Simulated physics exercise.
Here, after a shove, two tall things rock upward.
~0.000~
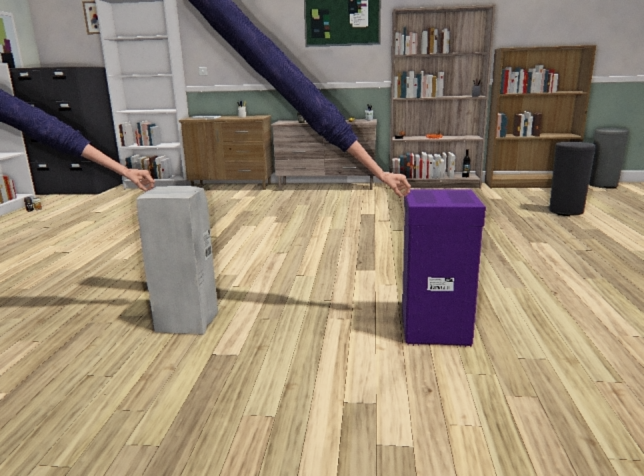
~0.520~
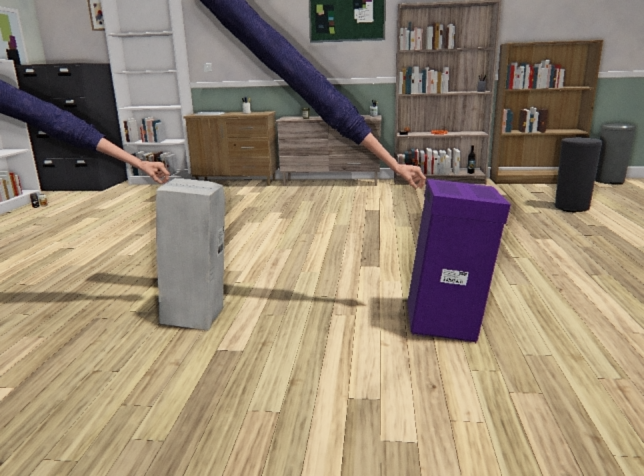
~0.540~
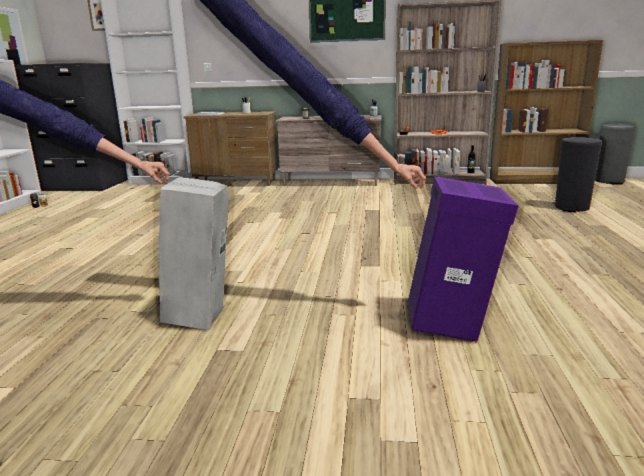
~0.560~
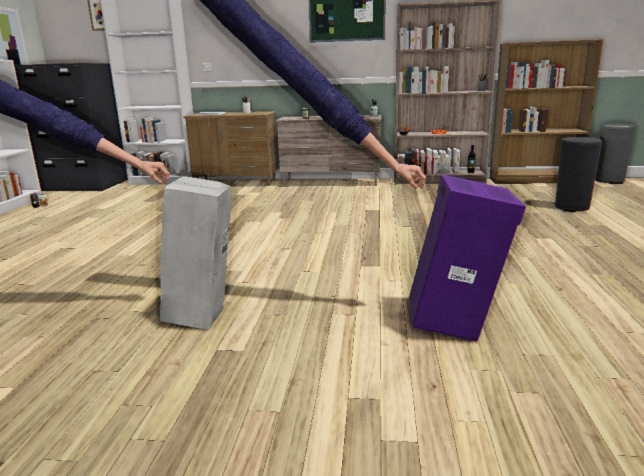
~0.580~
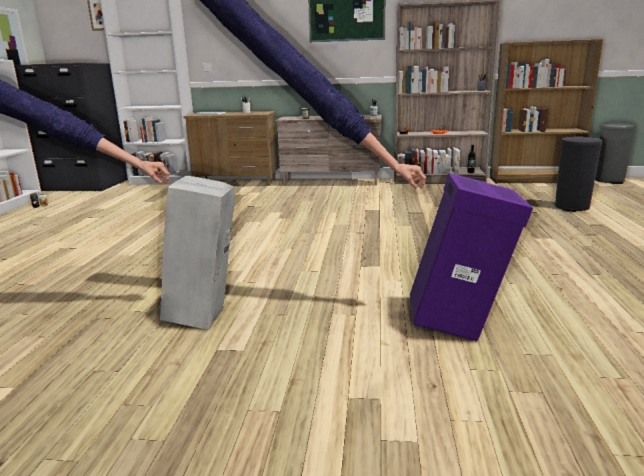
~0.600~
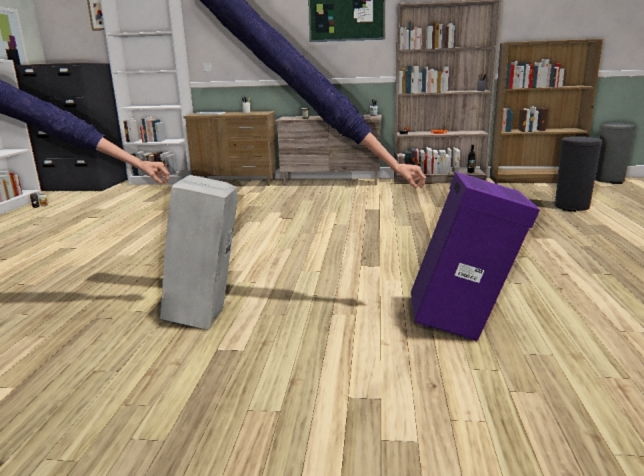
At first, a gray-white box and a purple box stand upright on a wooden floor, each with a hand from a blue-sleeved arm near its top. Both boxes then lean to the right as the hands stay beside them, and the purple one tilts farther than the pale one.
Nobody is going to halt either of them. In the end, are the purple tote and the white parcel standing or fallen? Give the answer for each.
Purple tote: Down, white parcel: Down.
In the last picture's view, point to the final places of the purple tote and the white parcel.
The purple tote ends at (553, 298) and the white parcel at (284, 298).
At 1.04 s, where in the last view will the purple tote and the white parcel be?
Purple tote: (550, 299); white parcel: (236, 257).
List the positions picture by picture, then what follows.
Purple tote (438, 266) upright; white parcel (180, 260) upright, in the first frame.
Purple tote (452, 260) 7° off upright; white parcel (192, 254) 6° off upright, in the second frame.
Purple tote (456, 258) 10° off upright; white parcel (194, 254) 8° off upright, in the third frame.
Purple tote (460, 257) 12° off upright; white parcel (196, 253) 9° off upright, in the fourth frame.
Purple tote (464, 257) 15° off upright; white parcel (198, 253) 11° off upright, in the fifth frame.
Purple tote (467, 256) 18° off upright; white parcel (199, 252) 12° off upright, in the sixth frame.
By 0.82 s, purple tote 45° off upright near (505, 260); white parcel 24° off upright near (215, 252).
By 1.04 s, purple tote on its side near (550, 298); white parcel 41° off upright near (236, 257).
When it is over (1.8 s), the purple tote topples, near (553, 298); the white parcel topples, near (284, 298).
